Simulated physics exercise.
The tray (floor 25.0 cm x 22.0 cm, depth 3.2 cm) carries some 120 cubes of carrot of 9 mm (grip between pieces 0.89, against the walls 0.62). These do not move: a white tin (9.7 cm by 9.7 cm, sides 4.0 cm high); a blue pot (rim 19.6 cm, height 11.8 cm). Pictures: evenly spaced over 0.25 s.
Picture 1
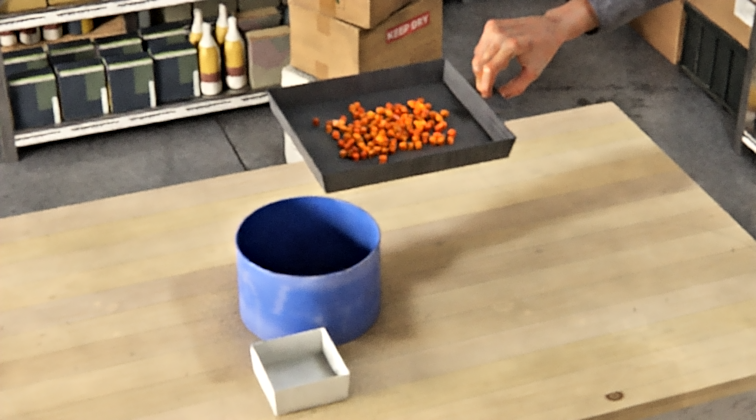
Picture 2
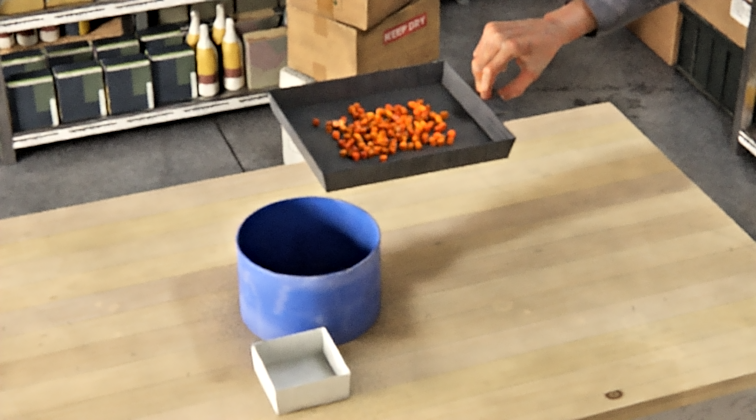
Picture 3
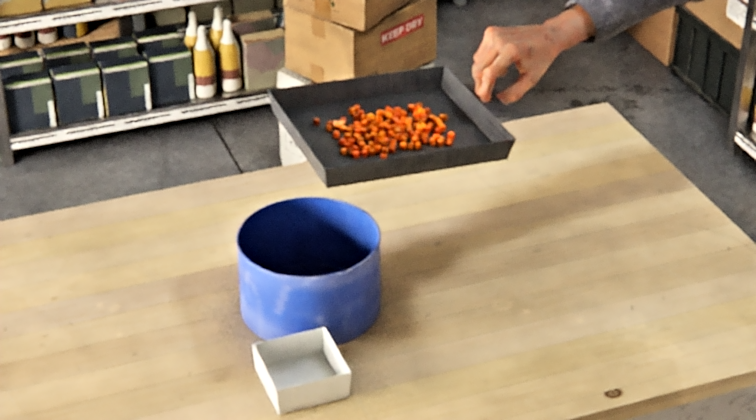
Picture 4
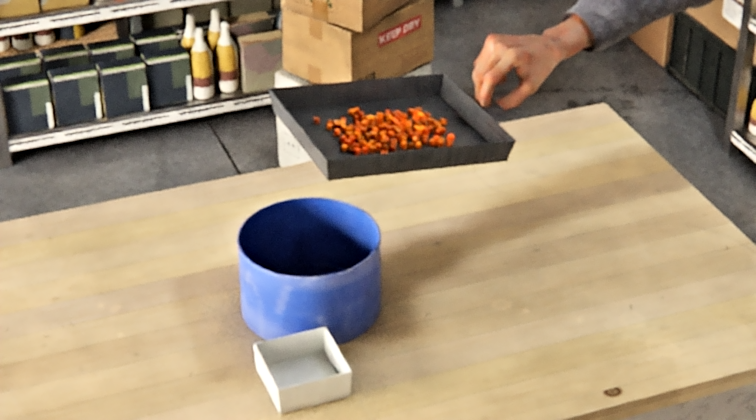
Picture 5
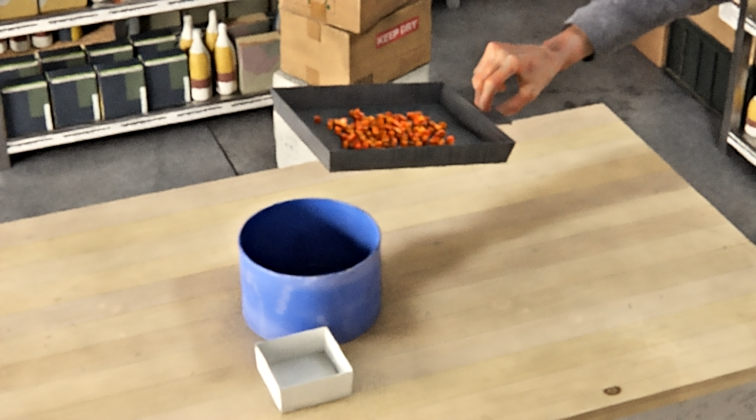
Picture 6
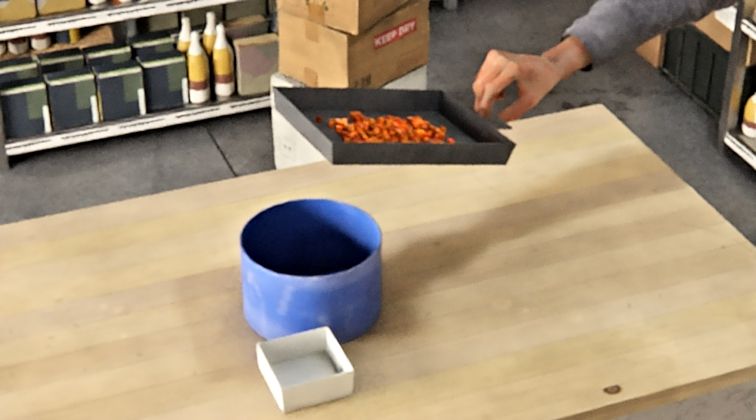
A hand tilts a dark tray of orange cubes slightly above a wooden table.
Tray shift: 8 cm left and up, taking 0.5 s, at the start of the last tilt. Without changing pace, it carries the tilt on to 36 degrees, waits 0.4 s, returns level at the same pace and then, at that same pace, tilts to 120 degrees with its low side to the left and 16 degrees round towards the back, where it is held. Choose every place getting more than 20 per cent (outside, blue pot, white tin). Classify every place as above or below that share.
Result: Outside - above; blue pot - above; white tin - below.
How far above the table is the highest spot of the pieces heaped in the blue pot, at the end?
Measured height, approx. 1.5 cm.
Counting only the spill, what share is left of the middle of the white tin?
Roughly 80 per cent.
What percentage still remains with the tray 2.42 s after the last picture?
I'd guess close to 40 in a hundred are still on the tray.
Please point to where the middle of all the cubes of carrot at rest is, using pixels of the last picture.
About (294, 286).
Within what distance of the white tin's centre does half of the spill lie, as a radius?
That distance comes to about 34 centimetres.
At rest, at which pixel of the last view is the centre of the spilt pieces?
Around pixel (166, 289).
Then, 0.93 s after the last picture, tilt 25 degrees; tray 100 %; middle of all pieces on or above the table near (430, 129).
Then, 1.71 s after the last picture, tilt 27 degrees; tray 100 %; middle of all pieces on or above the table near (385, 63).
Then, 2.42 s after the last picture, tilt 83 degrees; blue pot 30 %, outside 25 %, tray 40 %; middle of all pieces on or above the table near (272, 235).
Then, 3.10 s after the last picture, tilt 120 degrees; blue pot 70 %, outside 30 %; middle of all pieces on or above the table near (275, 288).
In the end, blue pot 70 %, outside 30 %, white tin 0 %, tray 0 %.
